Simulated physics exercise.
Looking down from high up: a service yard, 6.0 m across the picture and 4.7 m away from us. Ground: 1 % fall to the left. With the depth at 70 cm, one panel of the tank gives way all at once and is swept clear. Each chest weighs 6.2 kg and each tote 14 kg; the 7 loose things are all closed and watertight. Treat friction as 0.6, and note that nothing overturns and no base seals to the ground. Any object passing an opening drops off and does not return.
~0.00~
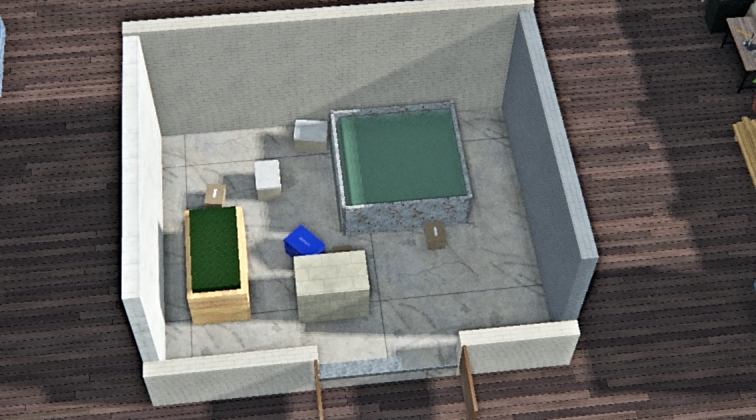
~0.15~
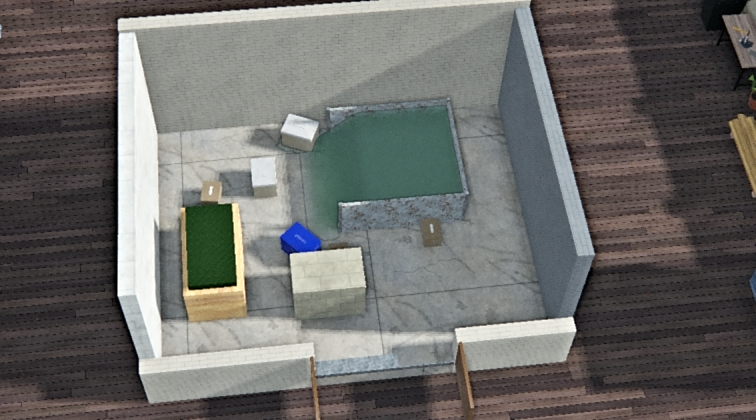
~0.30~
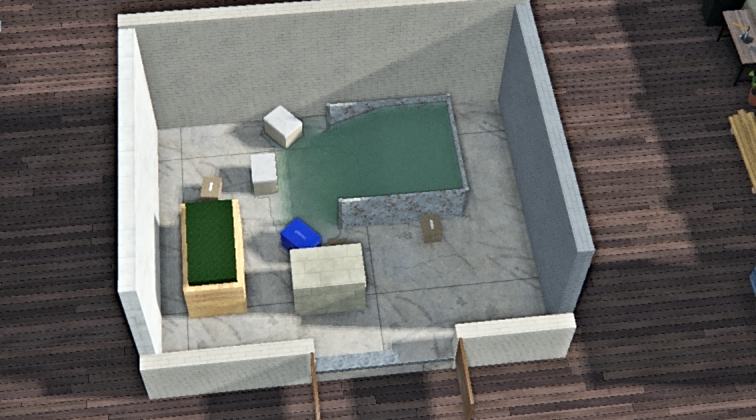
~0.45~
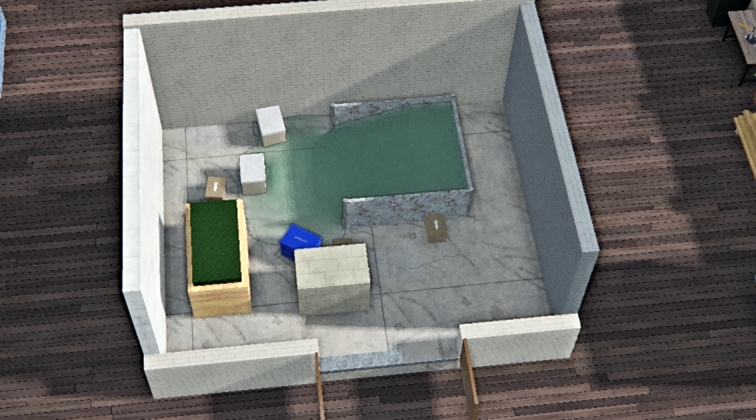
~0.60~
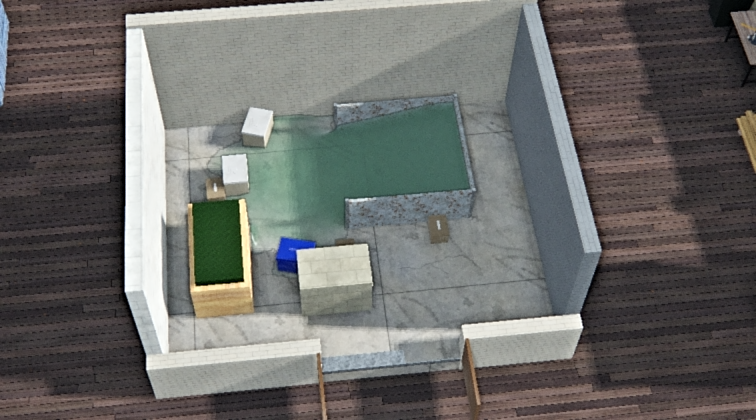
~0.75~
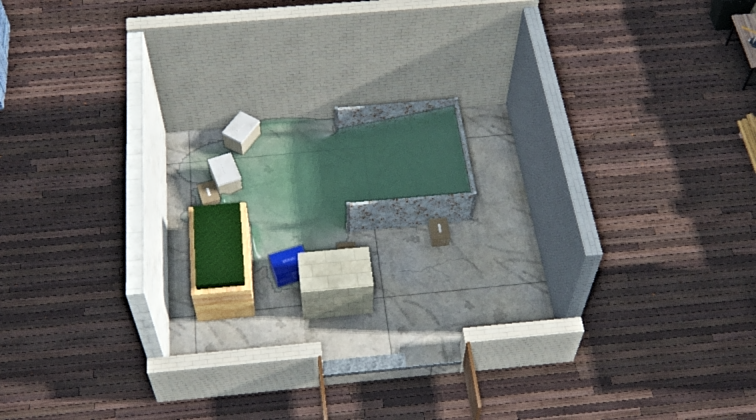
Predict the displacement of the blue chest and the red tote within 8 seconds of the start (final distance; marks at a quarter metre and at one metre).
Looks like the blue chest gets swept well away, and the red tote gets swept well away.
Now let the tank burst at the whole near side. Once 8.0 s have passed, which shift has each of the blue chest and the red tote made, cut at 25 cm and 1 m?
The blue chest would be washed far off and the red tote would remain almost still.
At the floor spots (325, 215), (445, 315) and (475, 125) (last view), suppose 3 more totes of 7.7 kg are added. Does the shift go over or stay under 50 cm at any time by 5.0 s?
Well, in that order it's higher, lower and lower.
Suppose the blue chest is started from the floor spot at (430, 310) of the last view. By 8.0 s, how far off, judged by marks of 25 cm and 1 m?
Well, it is shoved a long way.
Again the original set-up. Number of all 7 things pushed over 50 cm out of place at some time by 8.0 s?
I get 6.
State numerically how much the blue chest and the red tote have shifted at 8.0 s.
About 300 and 350 centimetres.
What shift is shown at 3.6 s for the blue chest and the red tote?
200 and 200 cm, roughly.
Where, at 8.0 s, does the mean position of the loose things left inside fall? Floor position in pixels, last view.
That lands at roughly (355, 233).
After 1.6 s the blue chest is near (279, 308), 1.4 m from its start, aground; the red tote is near (180, 247), 0.8 m from its start, aground; 0 of 7 are out; 3 afloat.
After 3.6 s the blue chest is near (396, 320), 2.0 m from its start, aground; the red tote is near (241, 319), 2.0 m from its start, afloat; 0 of 7 are out; 4 afloat.
After 5.6 s the blue chest is near (513, 300), 3.4 m from its start, afloat; the red tote is near (333, 336), 2.9 m from its start, afloat; 0 of 7 are out; 5 afloat.
After 8.0 s the blue chest is near (485, 255), 2.8 m from its start, afloat; the red tote is near (379, 348), 3.6 m from its start, aground; 0 of 7 are out; 4 afloat.
